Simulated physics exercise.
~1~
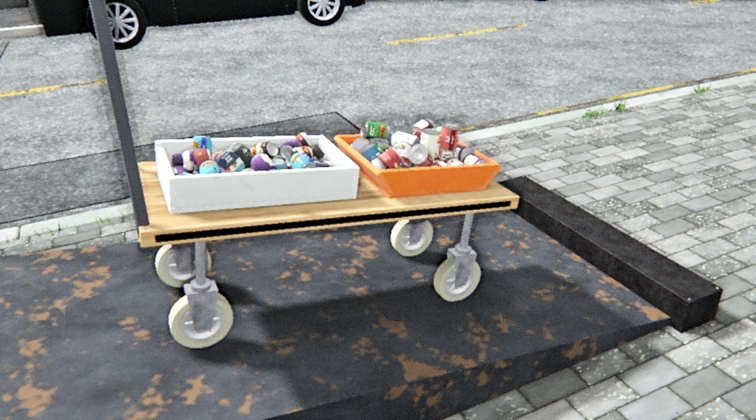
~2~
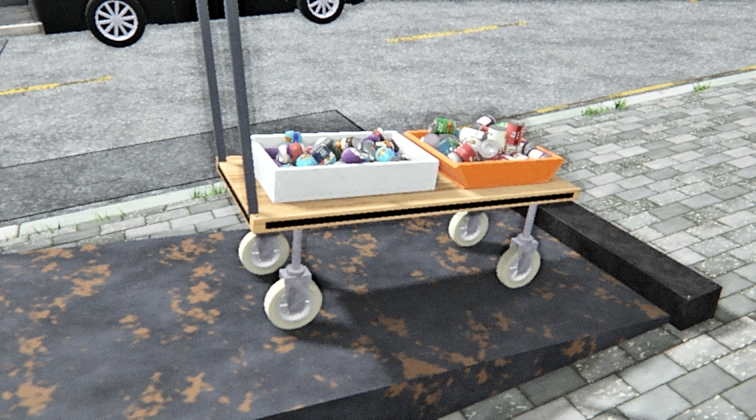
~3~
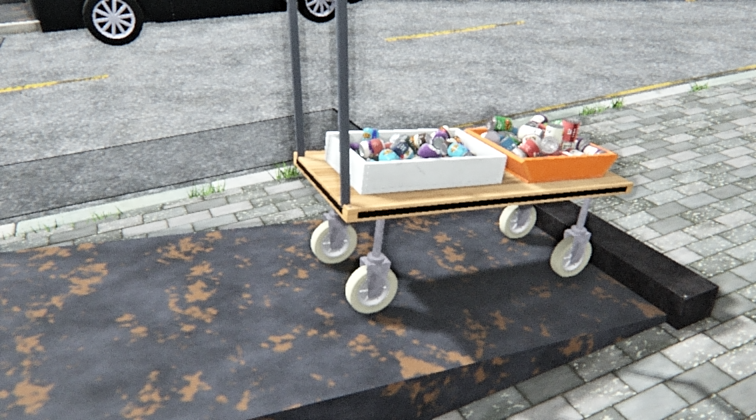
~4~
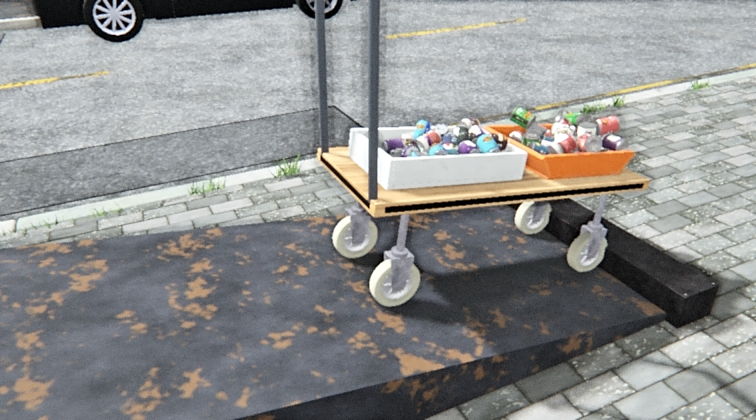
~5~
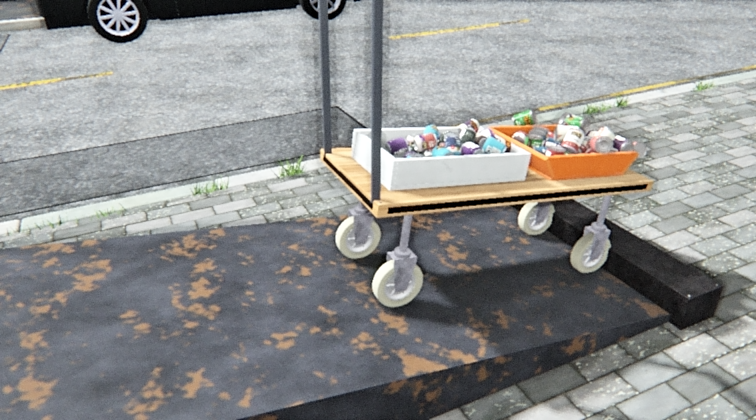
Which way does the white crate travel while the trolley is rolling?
The white crate travels to the right, carried along on the trolley until it stops at the kerb.
